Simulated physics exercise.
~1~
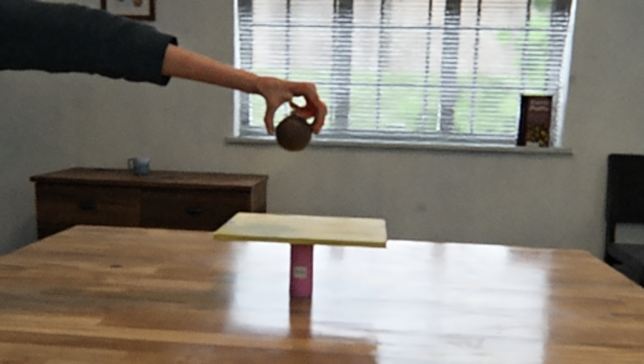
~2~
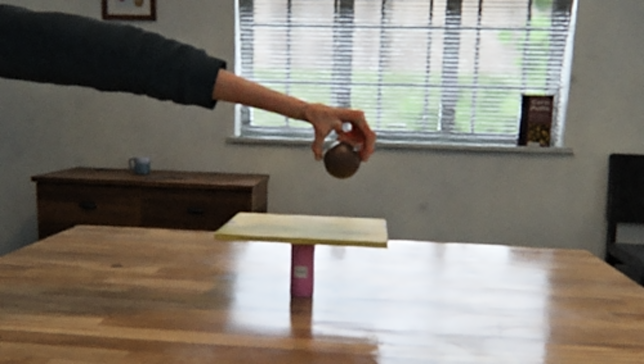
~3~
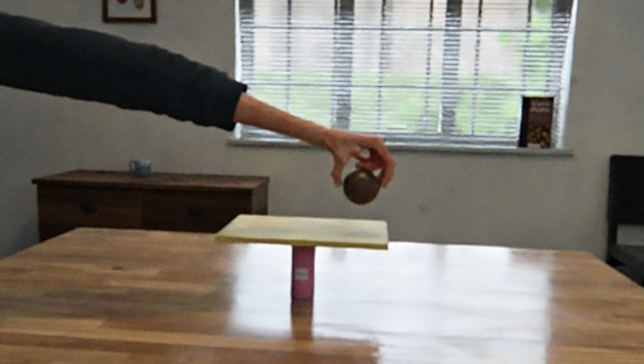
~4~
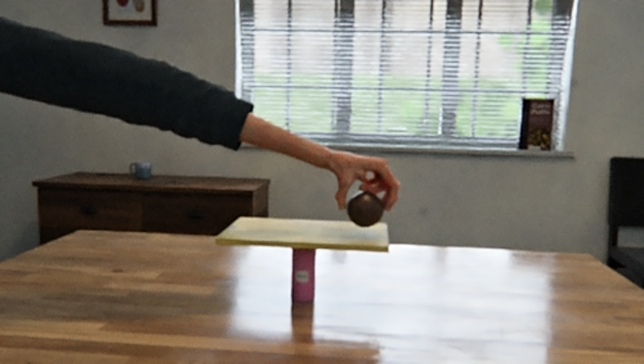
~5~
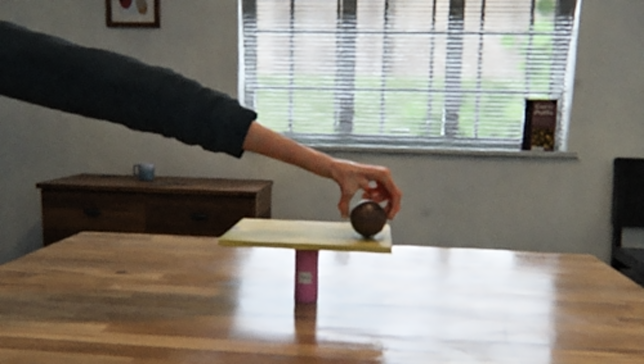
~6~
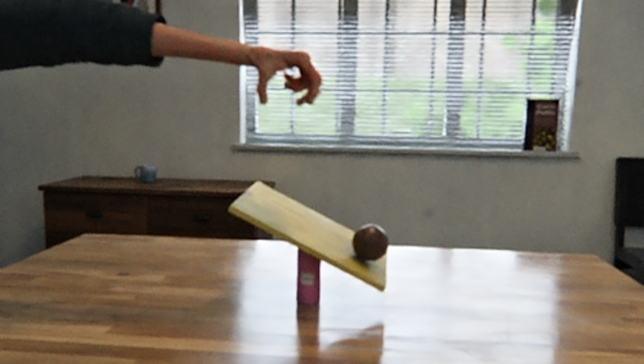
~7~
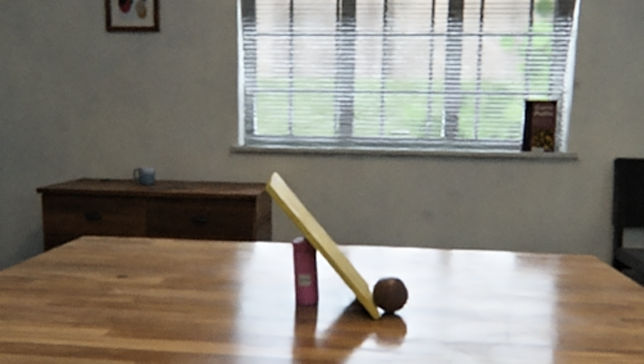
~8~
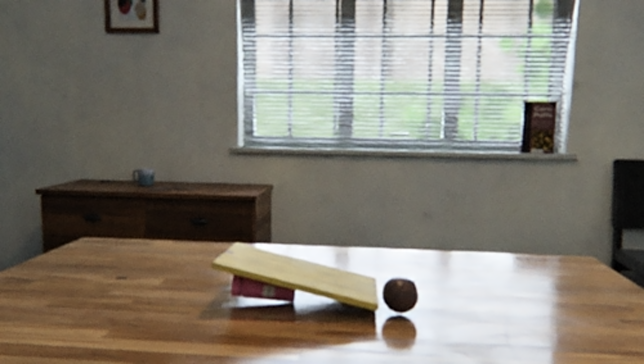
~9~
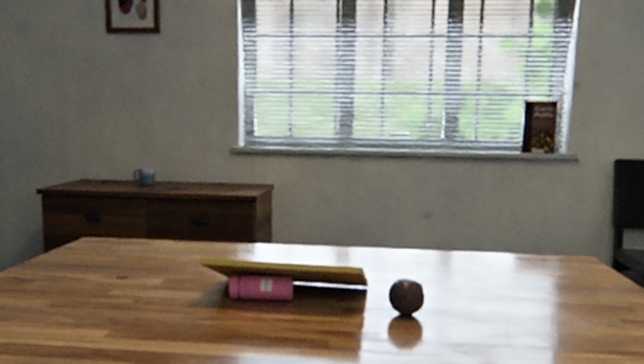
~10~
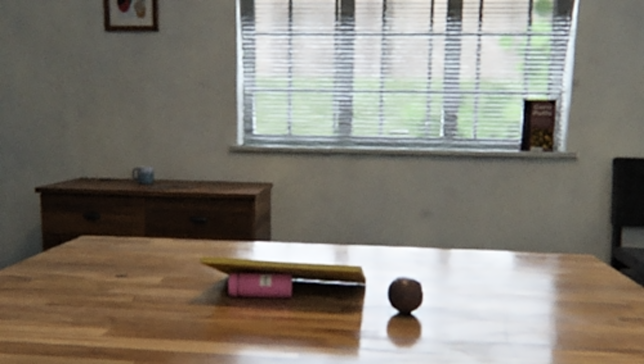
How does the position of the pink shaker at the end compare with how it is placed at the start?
At the start the pink shaker stands upright beneath the board, but by the end it is lying on its side on the table.
